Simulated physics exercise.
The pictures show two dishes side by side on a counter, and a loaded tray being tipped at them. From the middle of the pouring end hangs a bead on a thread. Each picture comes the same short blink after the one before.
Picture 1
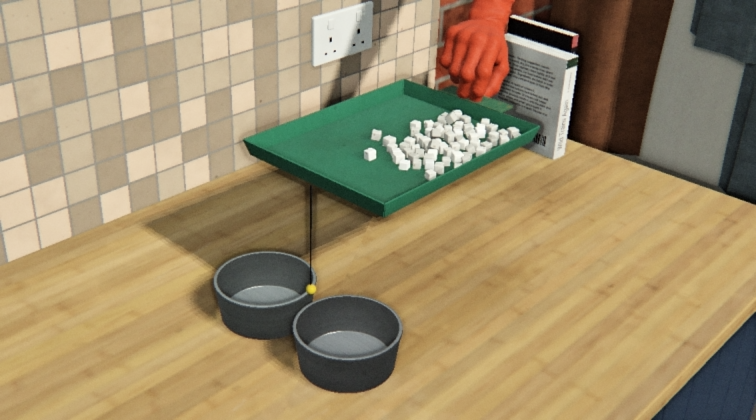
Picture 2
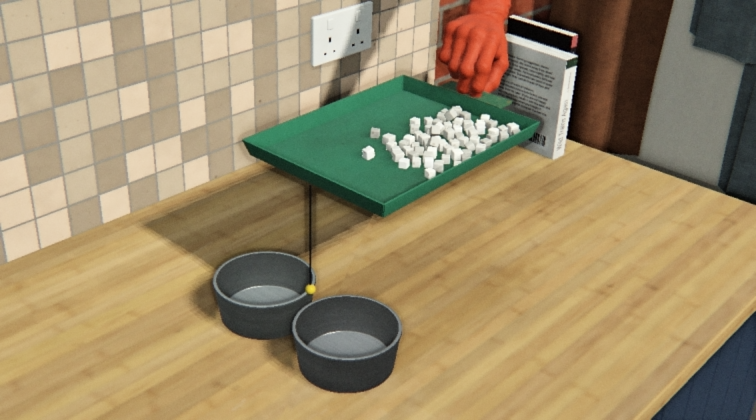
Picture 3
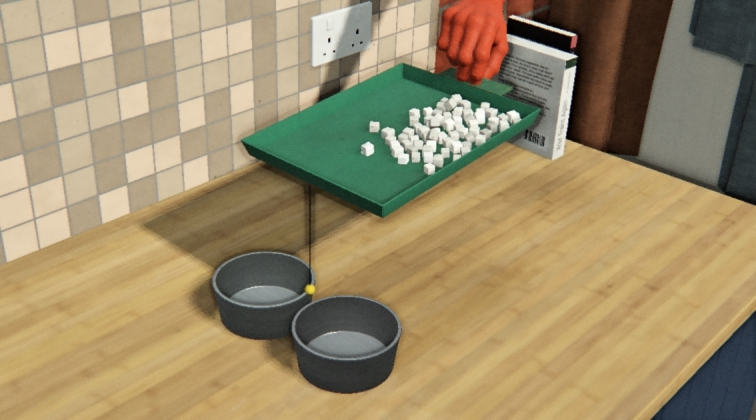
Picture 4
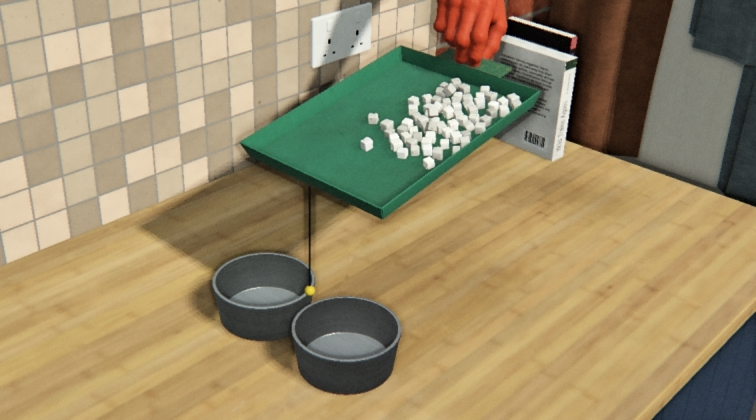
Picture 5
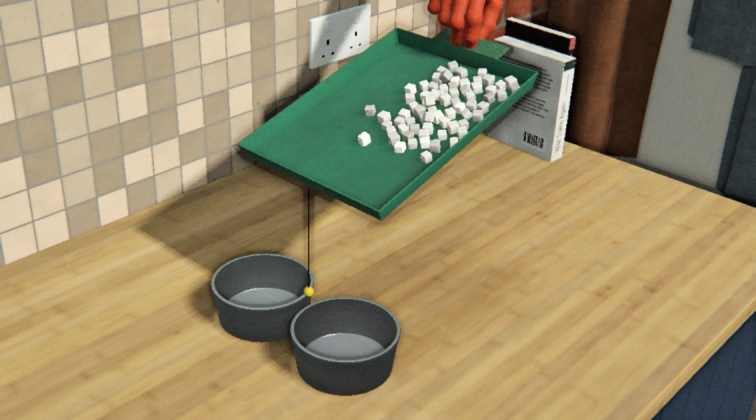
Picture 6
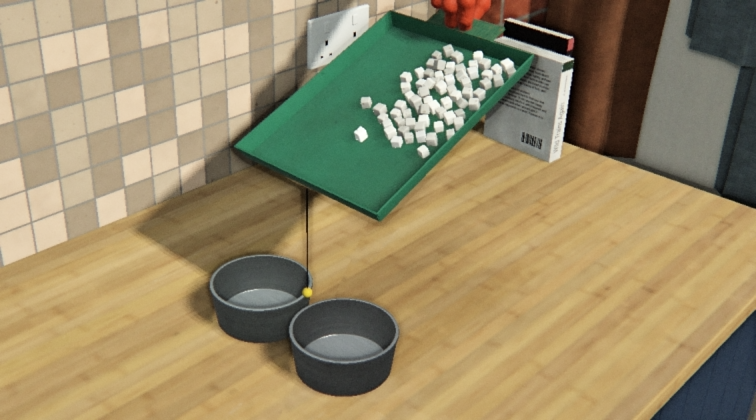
Green tray of white cubes tilting gradually as a red-gloved hand raises its far end above two dark dishes on a wooden counter.
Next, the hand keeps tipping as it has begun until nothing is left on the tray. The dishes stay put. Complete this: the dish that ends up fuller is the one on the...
Right.
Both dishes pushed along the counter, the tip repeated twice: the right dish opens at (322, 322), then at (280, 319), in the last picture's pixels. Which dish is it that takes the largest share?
First try: The rightmost dish; second try: The rightmost dish.
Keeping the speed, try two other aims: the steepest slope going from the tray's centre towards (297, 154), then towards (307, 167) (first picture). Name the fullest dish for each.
First: The dish at left. Second: The dish at left.
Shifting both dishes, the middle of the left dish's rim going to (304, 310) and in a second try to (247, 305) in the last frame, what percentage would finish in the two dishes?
You'd get 30 per cent first and 80 per cent second.
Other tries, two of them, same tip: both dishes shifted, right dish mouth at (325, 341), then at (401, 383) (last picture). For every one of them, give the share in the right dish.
The first try gives 40 per cent, the second 0 per cent.
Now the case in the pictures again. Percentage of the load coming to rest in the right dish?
Close to 30 in every hundred pieces.
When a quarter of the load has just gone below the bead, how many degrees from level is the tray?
It has tipped about 80 degrees.
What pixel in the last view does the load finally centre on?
Once it all stops, the middle lies near (263, 391).
Soon after the last picture, tray tipped steeply; about two thirds on the tray; about a third in the air.
A little later, tray tipped past a quarter turn; a stray few on the tray; about a quarter in the right dish; a small part in the left dish; about half outside both; about a quarter in the air.
Later still, tray tipped past a quarter turn; about a quarter in the right dish; a small part in the left dish; about two thirds outside both.
At rest, tray tipped past a quarter turn; about a quarter in the right dish; a small part in the left dish; about two thirds outside both.
